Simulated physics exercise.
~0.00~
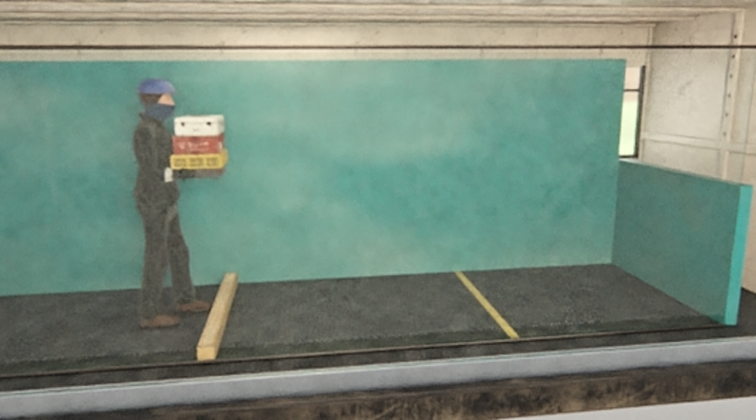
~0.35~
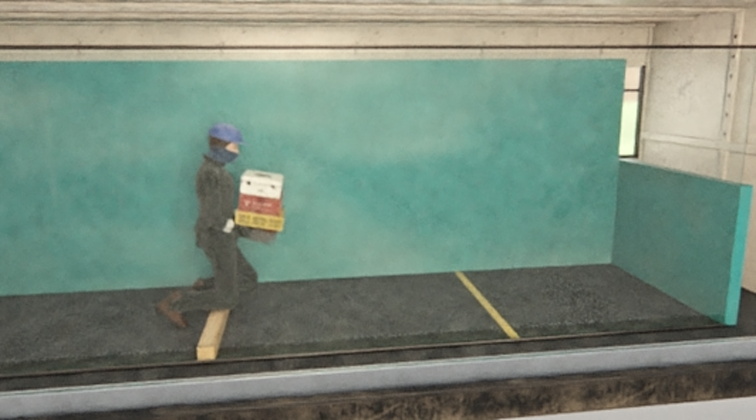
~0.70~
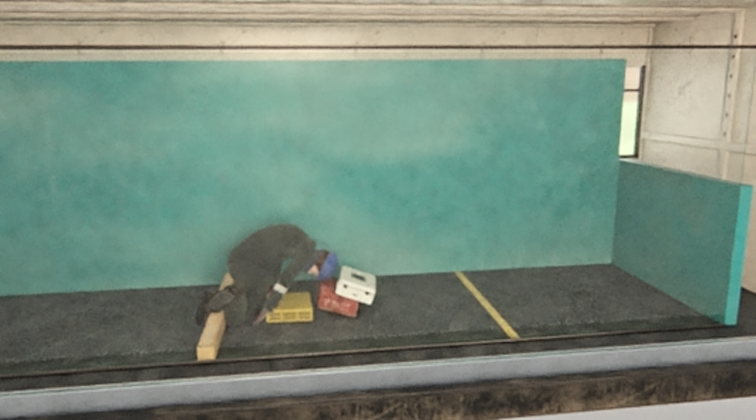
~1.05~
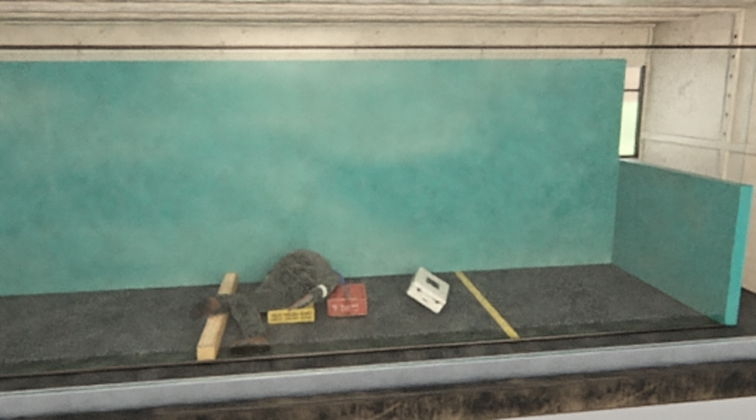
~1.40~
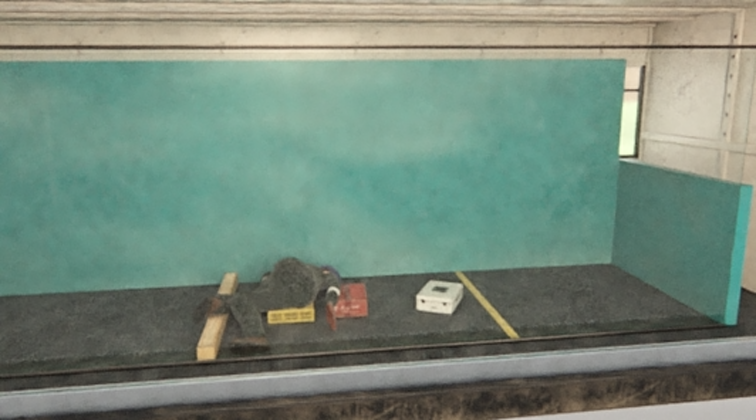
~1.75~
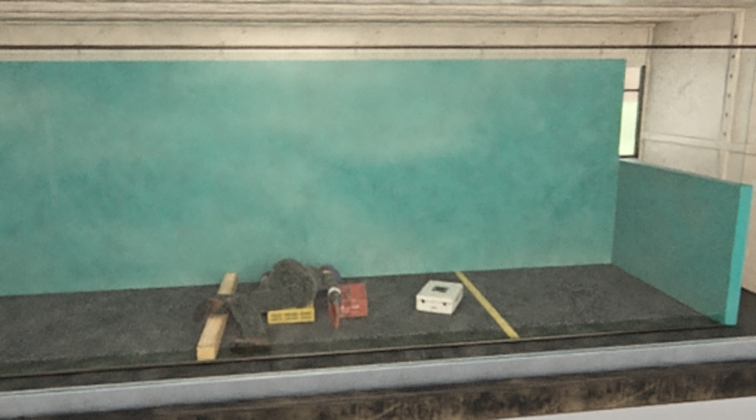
Passenger carrying stacked boxes pitches forward over a low rail and crumples, spilling the load, white toolbox stopping short of yellow line.
